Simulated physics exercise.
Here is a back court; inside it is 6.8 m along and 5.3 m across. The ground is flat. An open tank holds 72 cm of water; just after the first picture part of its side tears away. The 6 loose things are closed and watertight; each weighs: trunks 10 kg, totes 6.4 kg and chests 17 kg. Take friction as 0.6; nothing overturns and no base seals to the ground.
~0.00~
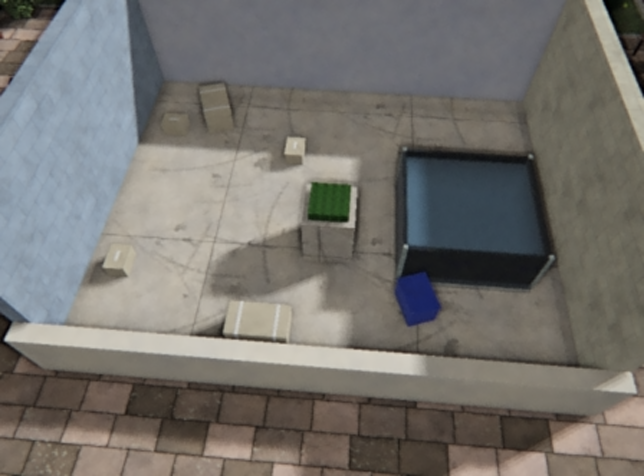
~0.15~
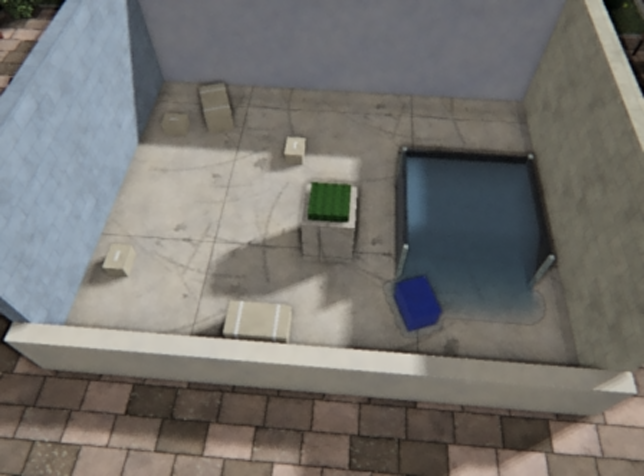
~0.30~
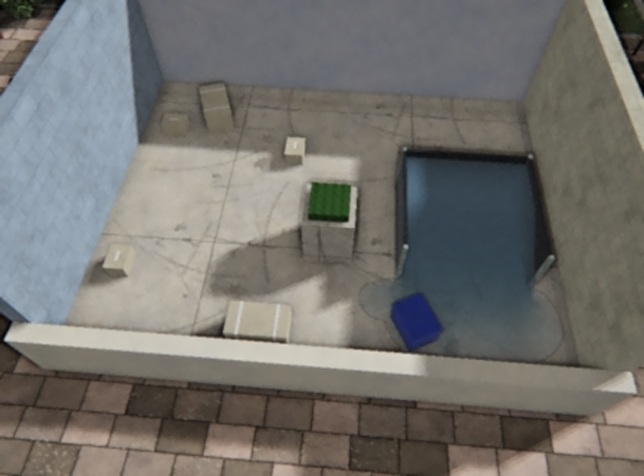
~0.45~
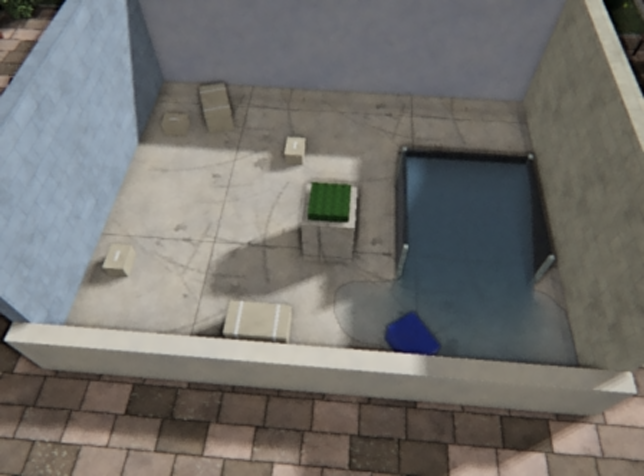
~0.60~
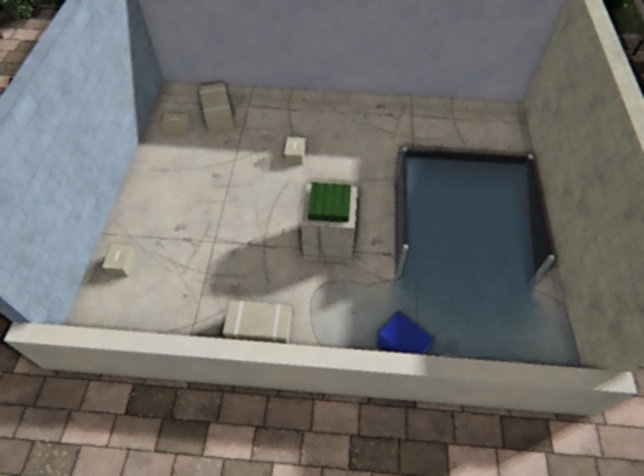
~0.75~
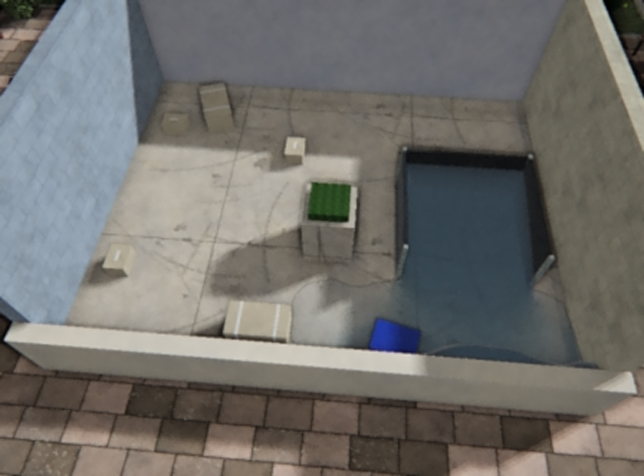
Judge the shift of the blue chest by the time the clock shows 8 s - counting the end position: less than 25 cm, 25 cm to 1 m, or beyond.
The blue chest gets carried off.
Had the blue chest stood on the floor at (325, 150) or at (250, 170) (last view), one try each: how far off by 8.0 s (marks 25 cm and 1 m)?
In that order: It holds its place; it stays put.
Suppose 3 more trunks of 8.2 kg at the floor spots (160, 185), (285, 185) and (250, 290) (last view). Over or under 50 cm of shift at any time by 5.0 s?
In that order: More, under, past it.
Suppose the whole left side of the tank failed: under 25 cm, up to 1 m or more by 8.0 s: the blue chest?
In that case the blue chest holds its place.
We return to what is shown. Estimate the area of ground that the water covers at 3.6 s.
Roughly 25 m2.
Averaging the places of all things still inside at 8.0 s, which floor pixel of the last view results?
Around (279, 129).
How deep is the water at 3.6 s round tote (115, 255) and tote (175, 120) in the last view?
About 10 and 1 cm.
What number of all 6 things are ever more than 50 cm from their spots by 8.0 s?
I count 6.
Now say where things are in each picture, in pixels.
In the first frame, the blue chest at (419, 293) rests on the ground; 3.1 m2 under water; 0 of 6 have shifted.
In the second frame, the blue chest at (419, 297) rests on the ground, 7 cm from its start; water covers 4.0 m2; 1 of 6 have shifted.
In the third frame, the blue chest at (418, 316), on the bottom, 34 cm from its start; 5.4 m2 under water; 1 of 6 have shifted.
In the fourth frame, the blue chest at (414, 336) rests on the ground, 62 cm from its start; water covers 6.6 m2; 1 of 6 have shifted.
In the fifth frame, the blue chest at (406, 336) rests on the ground, 66 cm from its start; water covers 7.2 m2; 1 of 6 have shifted.
In the sixth frame, the blue chest at (395, 339), on the bottom, 76 cm from its start; 7.7 m2 under water; 1 of 6 have shifted.
After 1.6 s the blue chest is near (279, 312), 1.8 m from its start, afloat; 1 afloat.
After 3.6 s the blue chest is near (146, 224), 4.0 m from its start, aground; 2 afloat.
After 5.6 s the blue chest is near (143, 135), 5.1 m from its start, aground; 4 afloat.
After 8.0 s the blue chest is near (173, 98), 5.4 m from its start, afloat; 6 afloat.
